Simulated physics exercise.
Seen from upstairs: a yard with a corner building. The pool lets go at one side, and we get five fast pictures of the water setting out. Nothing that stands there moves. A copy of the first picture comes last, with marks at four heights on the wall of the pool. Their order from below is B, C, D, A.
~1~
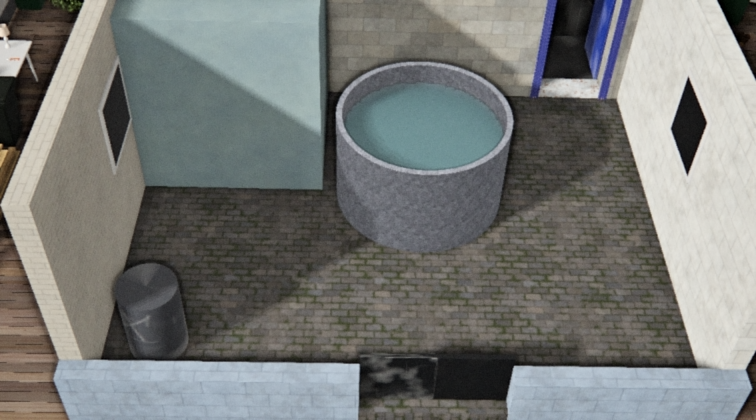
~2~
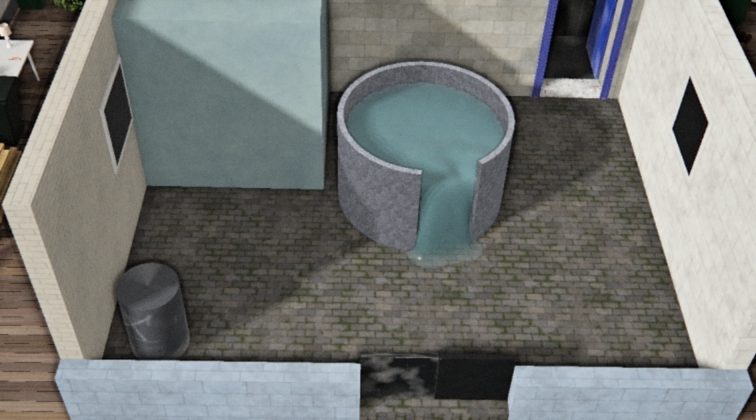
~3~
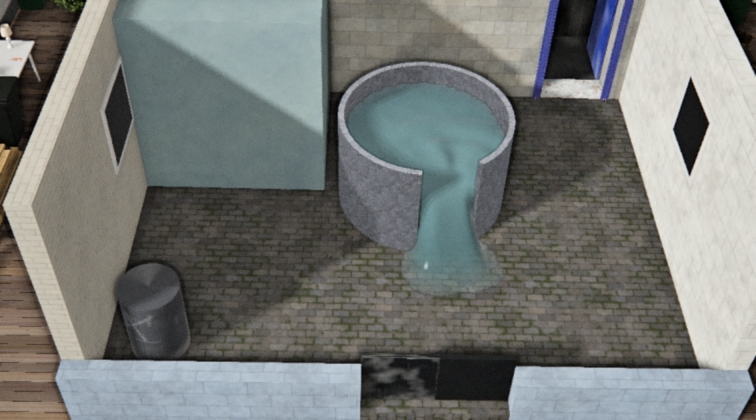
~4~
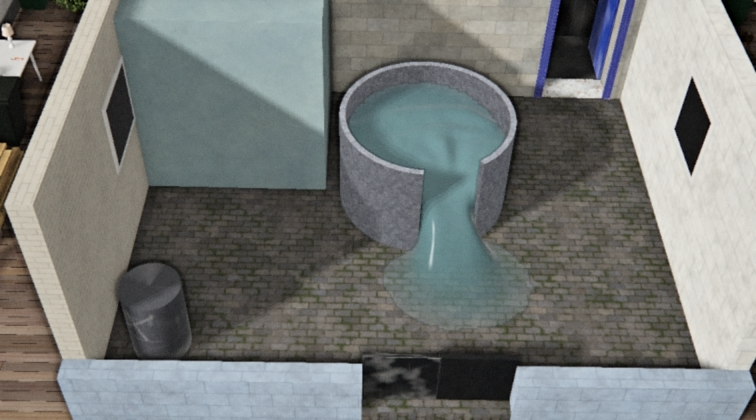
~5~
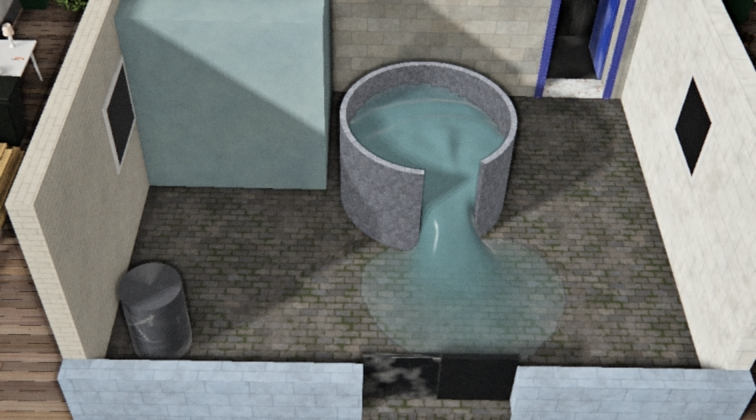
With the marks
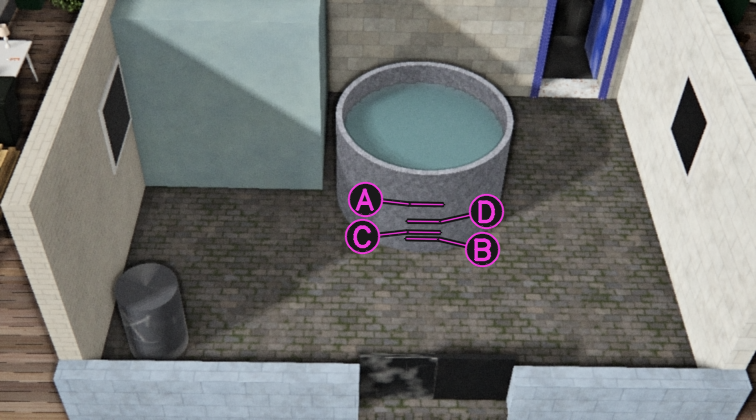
Water pours through a gap that opens in the front of a round grey stone pool, in a paved, walled yard seen from high above. A pale blue-green block stands at the back left, a dark barrel at the lower left, a blue-framed doorway at the back right. The teal water spreads over the bricks toward the front wall in a widening, rounded sheet, while the pool's surface ripples and sinks slightly.
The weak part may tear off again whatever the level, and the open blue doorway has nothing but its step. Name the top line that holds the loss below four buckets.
Take A.
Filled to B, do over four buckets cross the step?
No, that is safe.
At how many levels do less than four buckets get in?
All of the four.
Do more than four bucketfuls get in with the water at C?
No.
In magenta, A at (425, 204); B at (422, 238); C at (423, 232); D at (424, 221); from the bottom up B, C, D, A.
If A is chosen, a splash gets over, under a bucket.
If B is chosen, nothing gets over.
If C is chosen, nothing gets over.
If D is chosen, nothing gets over.
